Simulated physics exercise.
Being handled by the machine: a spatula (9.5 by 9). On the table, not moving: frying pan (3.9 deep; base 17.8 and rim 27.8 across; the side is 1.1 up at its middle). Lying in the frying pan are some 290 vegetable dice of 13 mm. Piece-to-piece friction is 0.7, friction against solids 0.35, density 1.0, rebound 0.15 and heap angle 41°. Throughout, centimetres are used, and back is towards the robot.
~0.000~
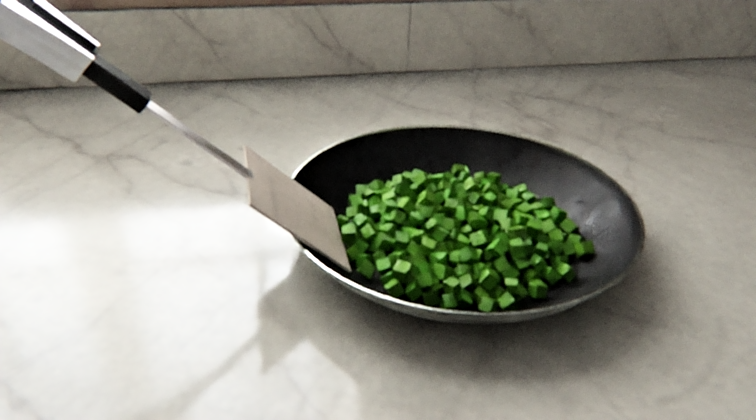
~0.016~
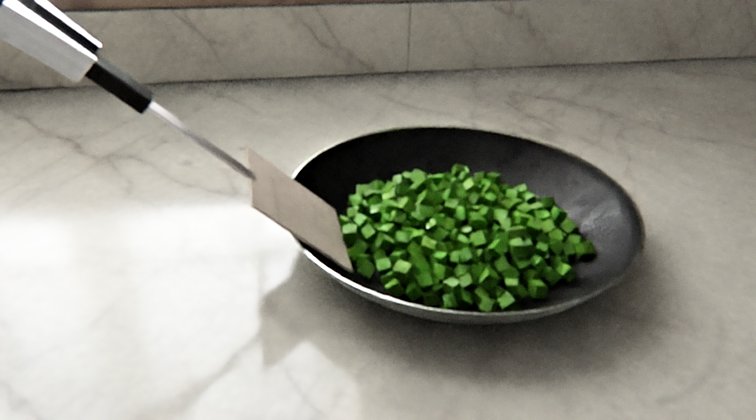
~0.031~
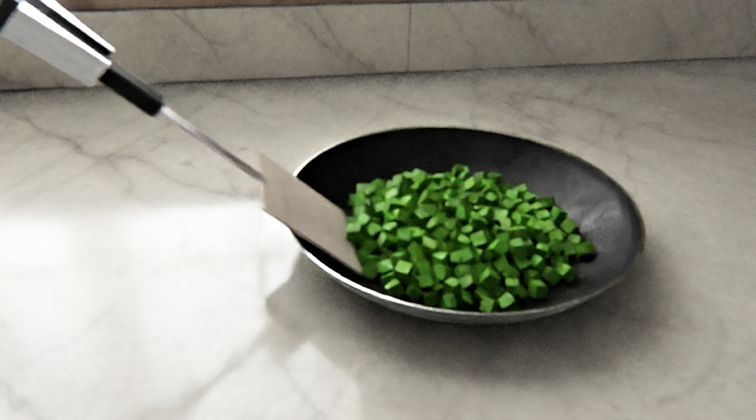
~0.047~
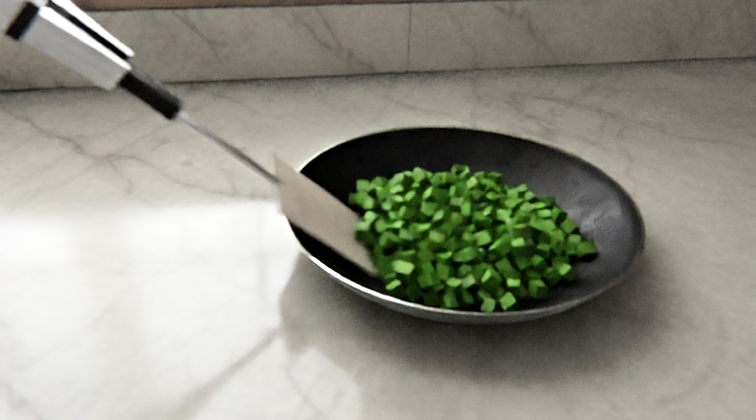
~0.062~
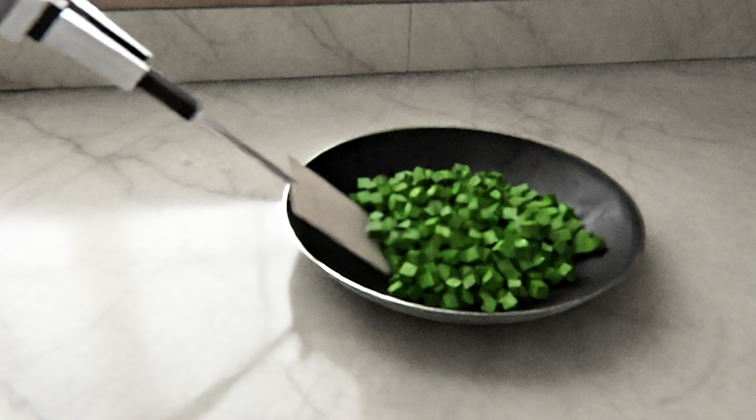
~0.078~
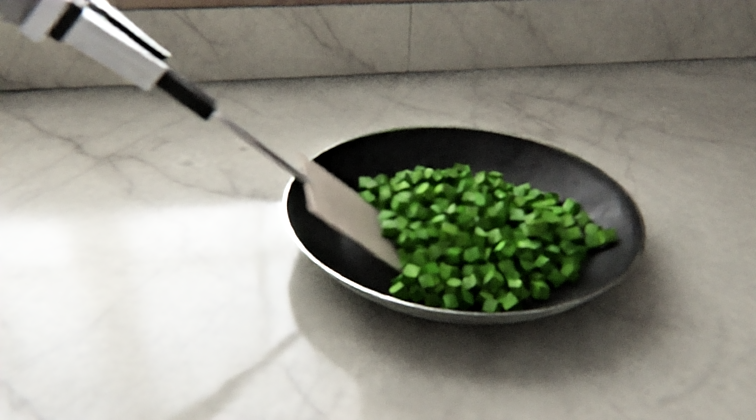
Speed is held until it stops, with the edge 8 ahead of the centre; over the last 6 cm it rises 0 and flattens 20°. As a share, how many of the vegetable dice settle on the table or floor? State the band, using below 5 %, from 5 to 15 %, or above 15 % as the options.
It falls from 5 to 15 %.
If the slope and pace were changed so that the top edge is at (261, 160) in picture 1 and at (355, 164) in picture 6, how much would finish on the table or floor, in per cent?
It comes to something like 15 %, give or take.
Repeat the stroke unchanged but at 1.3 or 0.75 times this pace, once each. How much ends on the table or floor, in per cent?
The two tries give about 15 and 10 in a hundred.
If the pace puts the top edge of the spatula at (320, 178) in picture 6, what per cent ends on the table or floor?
I'd say around 10 per cent.
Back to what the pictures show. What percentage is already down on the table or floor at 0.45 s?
Around 8 percent.
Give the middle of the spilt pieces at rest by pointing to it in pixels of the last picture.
Roughly at (642, 220) in the final view.
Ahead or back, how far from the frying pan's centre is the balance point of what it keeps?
Ahead, by about 5.5 cm.
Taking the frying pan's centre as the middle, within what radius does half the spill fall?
18 cm.
After 0.15 s, sloping 43°, highest piece 5 above the table; 286 in the frying pan.
After 0.21 s, sloping 36°, highest piece 5 above the table; 284 in the frying pan, 2 on the blade or in flight.
After 0.45 s, sloping 23°, highest piece 5 above the table; 264 in the frying pan, 22 on the table or floor.
After 1.50 s, sloping 23°, highest piece 5 above the table; 264 in the frying pan, 22 on the table or floor.
At rest, 264 in the frying pan, 22 on the table or floor. That is 8 % on the table or floor.
